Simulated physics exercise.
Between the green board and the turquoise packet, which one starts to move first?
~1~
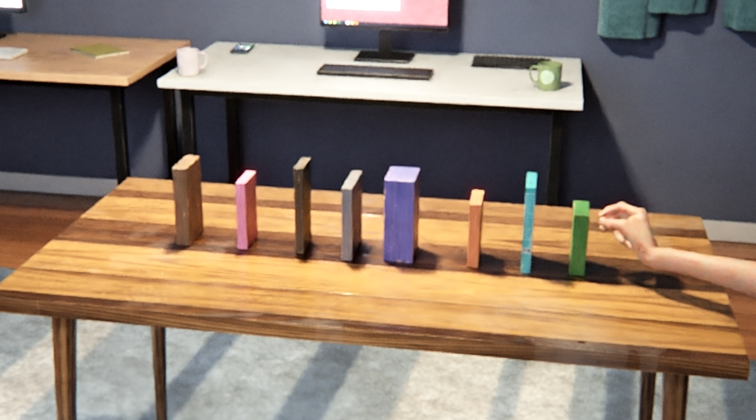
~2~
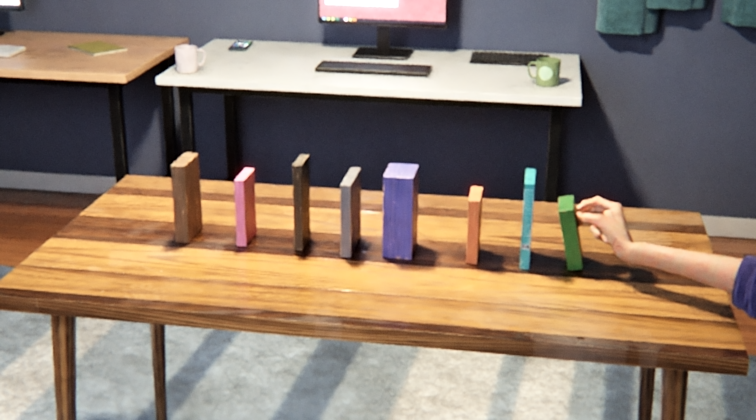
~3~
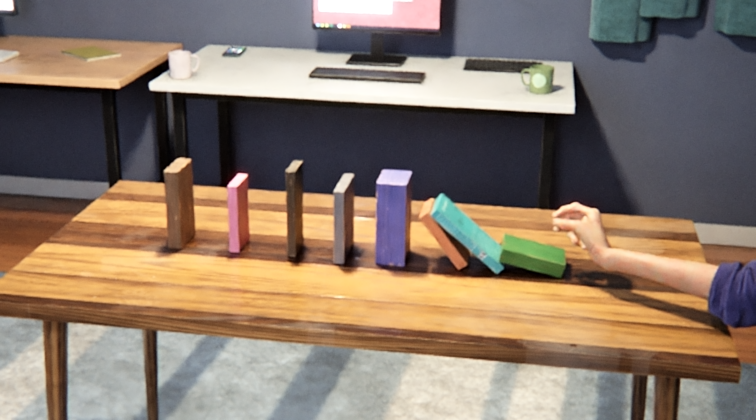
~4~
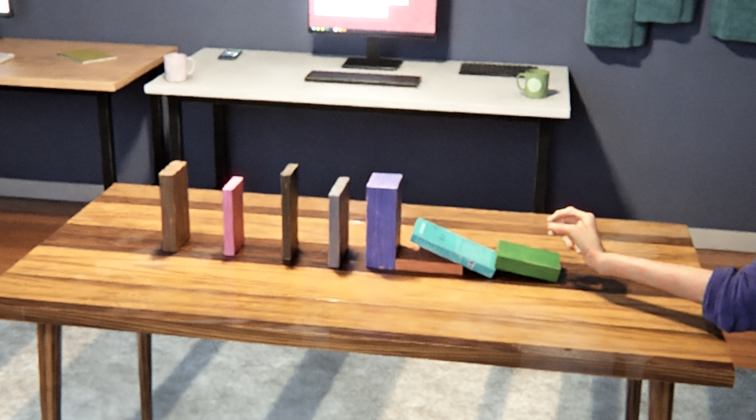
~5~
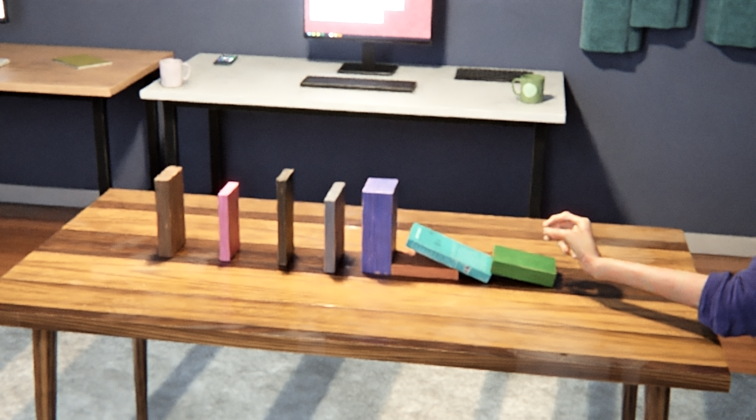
The green board starts to move first, leaning to the left under the hand while the turquoise packet is still upright. The turquoise packet tips over only after that.
The clip shows a hand tipping the green board at the right end of a row of upright pieces on a wooden table. It topples left, the turquoise and orange pieces fall too, and the purple block and the others beyond it stay standing.
